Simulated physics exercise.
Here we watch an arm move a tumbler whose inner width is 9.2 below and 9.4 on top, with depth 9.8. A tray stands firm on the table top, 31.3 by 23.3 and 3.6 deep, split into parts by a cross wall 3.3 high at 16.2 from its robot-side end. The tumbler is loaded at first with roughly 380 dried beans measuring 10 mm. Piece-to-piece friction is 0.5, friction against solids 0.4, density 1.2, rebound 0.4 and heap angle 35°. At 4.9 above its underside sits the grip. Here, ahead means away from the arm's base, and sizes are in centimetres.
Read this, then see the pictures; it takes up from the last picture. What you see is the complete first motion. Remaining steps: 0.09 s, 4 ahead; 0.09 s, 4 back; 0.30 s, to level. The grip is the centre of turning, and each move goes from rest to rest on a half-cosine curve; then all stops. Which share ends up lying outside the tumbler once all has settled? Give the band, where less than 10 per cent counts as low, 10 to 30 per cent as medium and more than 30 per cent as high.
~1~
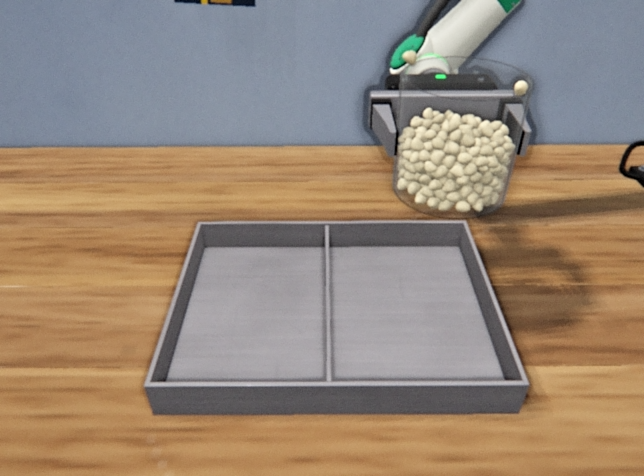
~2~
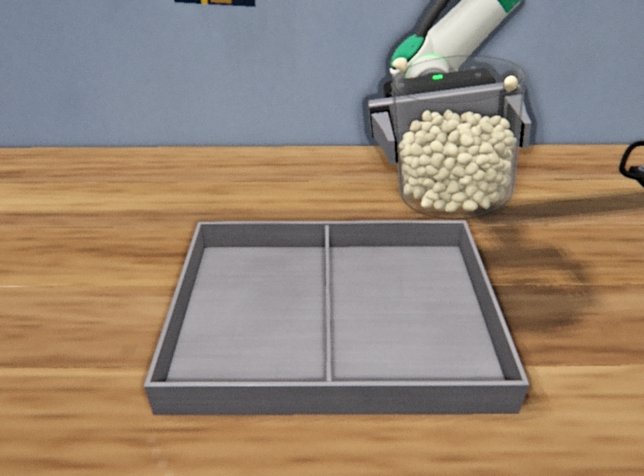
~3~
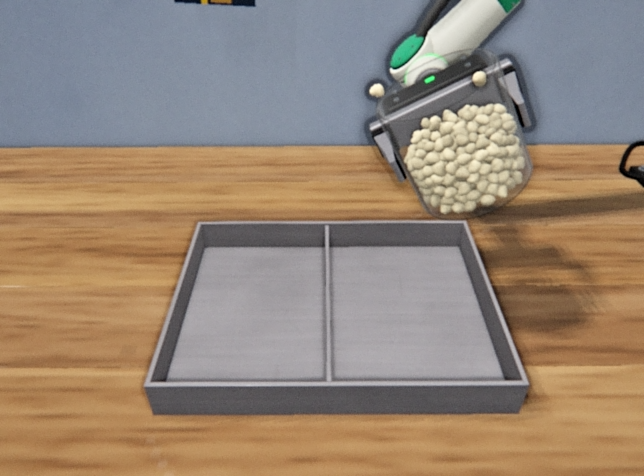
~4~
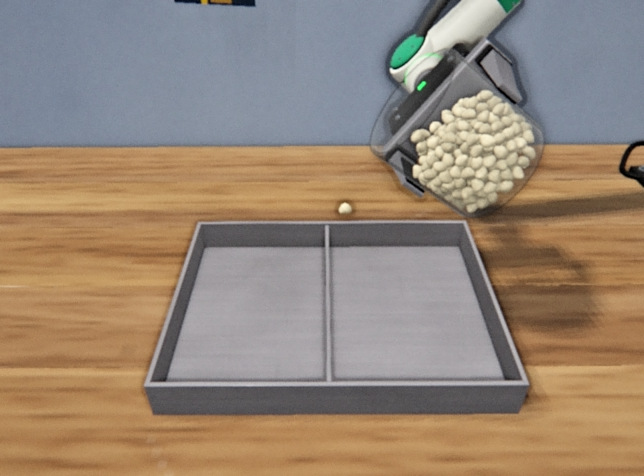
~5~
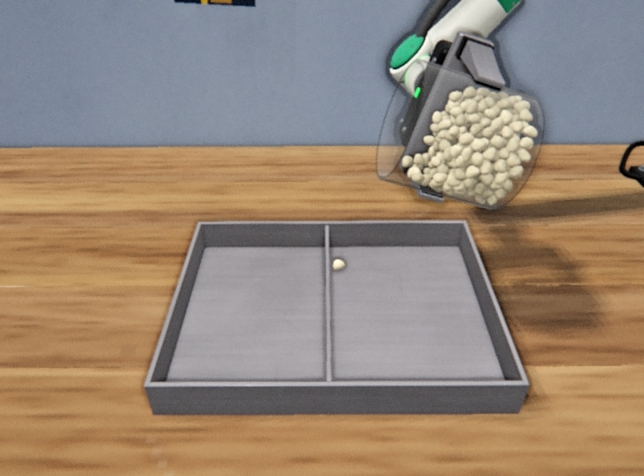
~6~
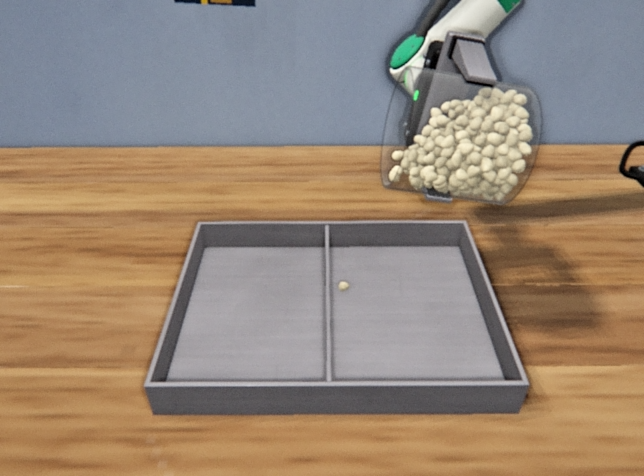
High.
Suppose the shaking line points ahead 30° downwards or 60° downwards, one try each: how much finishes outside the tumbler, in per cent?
Result: Approx. 25 % and 5 %, one try each.
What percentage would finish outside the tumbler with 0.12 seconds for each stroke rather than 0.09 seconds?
It would come to around 30 %.
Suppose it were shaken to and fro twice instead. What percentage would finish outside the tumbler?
70 %.
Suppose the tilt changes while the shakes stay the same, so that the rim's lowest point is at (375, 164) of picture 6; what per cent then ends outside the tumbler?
Result: Approximately 25 %.
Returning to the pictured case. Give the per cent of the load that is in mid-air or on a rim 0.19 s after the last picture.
Logged share: Close to 23 per cent.
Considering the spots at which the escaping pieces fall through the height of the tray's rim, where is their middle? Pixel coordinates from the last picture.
Estimated centre around (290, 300) in pixels.
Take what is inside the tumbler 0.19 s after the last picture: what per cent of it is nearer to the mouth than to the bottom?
Share in the mouth half: About 80 %.
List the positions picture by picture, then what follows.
In the first picture, tumbler middle at (456, 138), level; upper third of the load around (455, 140), from x 400 to 520, top at y 55; 375 in the tumbler.
In the second picture, tumbler middle at (456, 138), tilted 8° forward; upper third of the load around (462, 139), from x 400 to 510, top at y 65.
In the third picture, tumbler middle at (456, 138), tilted 28° forward; upper third of the load around (476, 135), from x 380 to 520, top at y 80; 374 in the tumbler, 1 in flight or on a rim.
In the fourth picture, tumbler middle at (456, 138), tilted 52° forward; upper third of the load around (485, 127), from x 345 to 530, top at y 95; 374 in the tumbler, 1 in flight or on a rim.
In the fifth picture, tumbler middle at (456, 138), tilted 72° forward; upper third of the load around (485, 119), from x 340 to 530, top at y 95; 374 in the tumbler, 1 in the robot-side part.
In the sixth picture, tumbler middle at (456, 138), tilted 80° forward; upper third of the load around (488, 124), from x 345 to 525, top at y 95; 374 in the tumbler, 1 in the robot-side part.
Then, 0.19 s after the last picture, tilted 80° forward, highest piece 22 above the table; 289 in the tumbler, 1 in the robot-side part, 85 in flight or on a rim.
Then, 0.38 s after the last picture, tilted 19° forward, highest piece 25 above the table; 189 in the tumbler, 154 in the far-side part, 25 in the robot-side part, 7 in flight or on a rim.
Then, 0.68 s after the last picture, level, highest piece 21 above the table; 187 in the tumbler, 160 in the far-side part, 28 in the robot-side part.
Then, 1.73 s after the last picture, level, highest piece 21 above the table; 187 in the tumbler, 160 in the far-side part, 28 in the robot-side part.
Final count, 187 in the tumbler, 160 in the far-side part, 28 in the robot-side part. That is 50 % outside the tumbler.
